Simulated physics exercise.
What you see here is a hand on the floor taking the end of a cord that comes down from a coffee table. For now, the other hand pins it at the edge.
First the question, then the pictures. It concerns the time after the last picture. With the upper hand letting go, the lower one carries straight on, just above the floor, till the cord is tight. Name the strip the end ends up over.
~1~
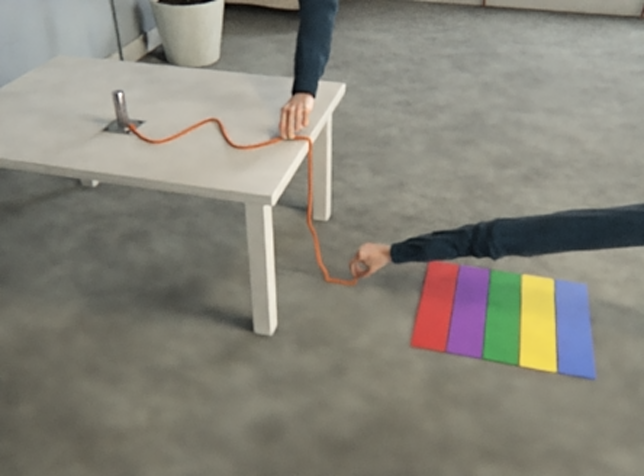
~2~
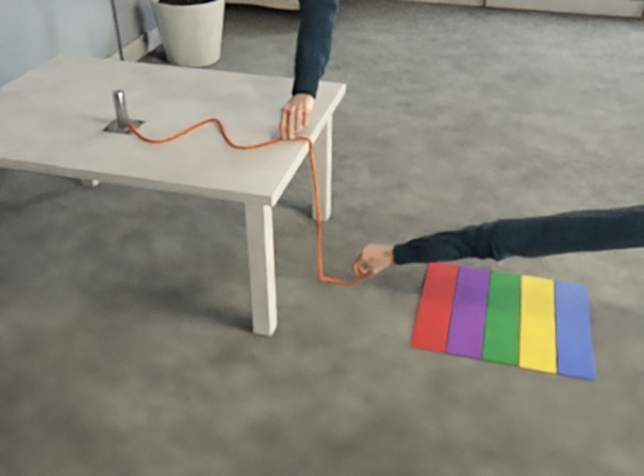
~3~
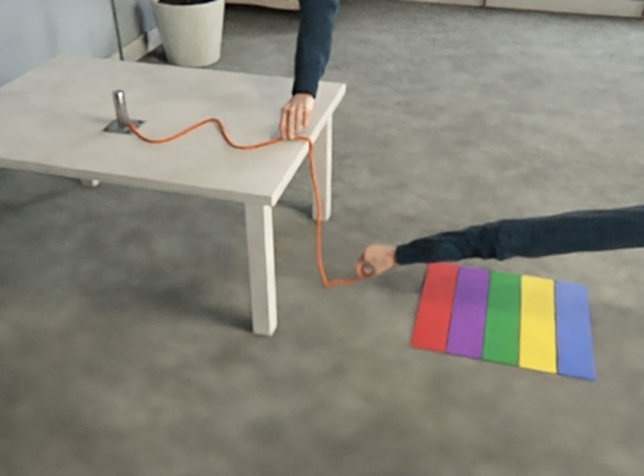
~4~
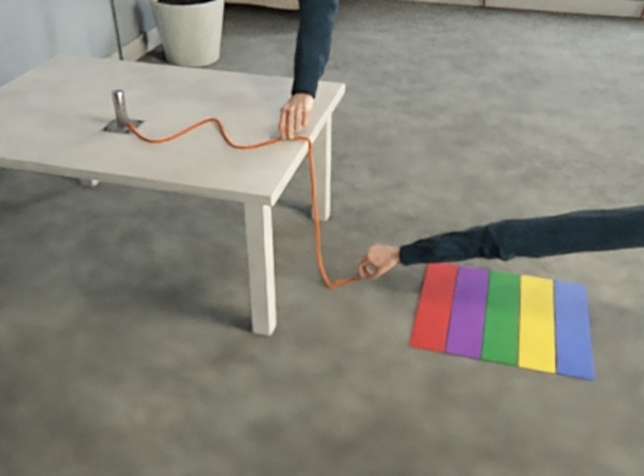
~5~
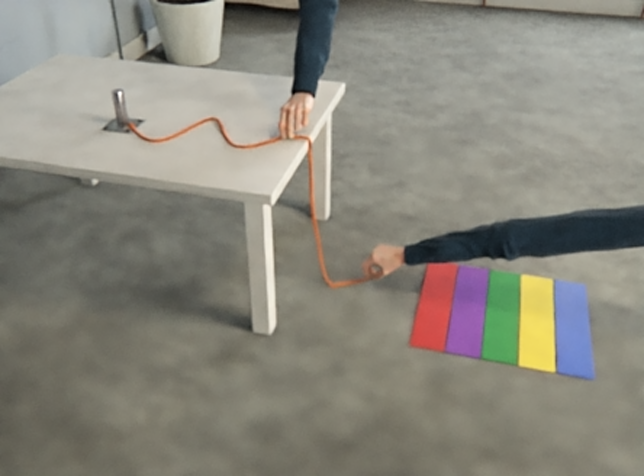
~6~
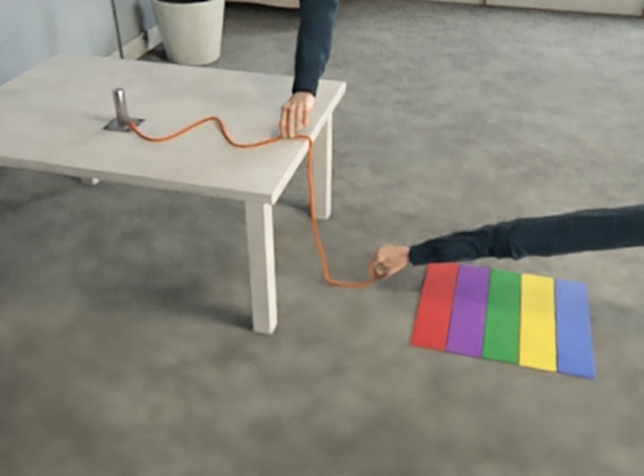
Blue.
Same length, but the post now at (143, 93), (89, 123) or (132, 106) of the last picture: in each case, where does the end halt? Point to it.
Places per try: (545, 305); (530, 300); (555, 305).
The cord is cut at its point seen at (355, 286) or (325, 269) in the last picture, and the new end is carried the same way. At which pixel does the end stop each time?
First try near (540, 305), second near (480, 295).
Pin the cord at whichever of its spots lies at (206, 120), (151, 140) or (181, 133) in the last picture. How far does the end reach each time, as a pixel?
It ends up near (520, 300) the first time, (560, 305) the second and (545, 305) the third.
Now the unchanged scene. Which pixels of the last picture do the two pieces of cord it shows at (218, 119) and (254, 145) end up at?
Roughly (255, 135) for the first and (333, 159) for the second.
A little later, end near (500, 297); over green.
Next, end near (546, 304); over yellow.
When it is tight, end near (573, 309); over blue. It gets as far as the blue strip.
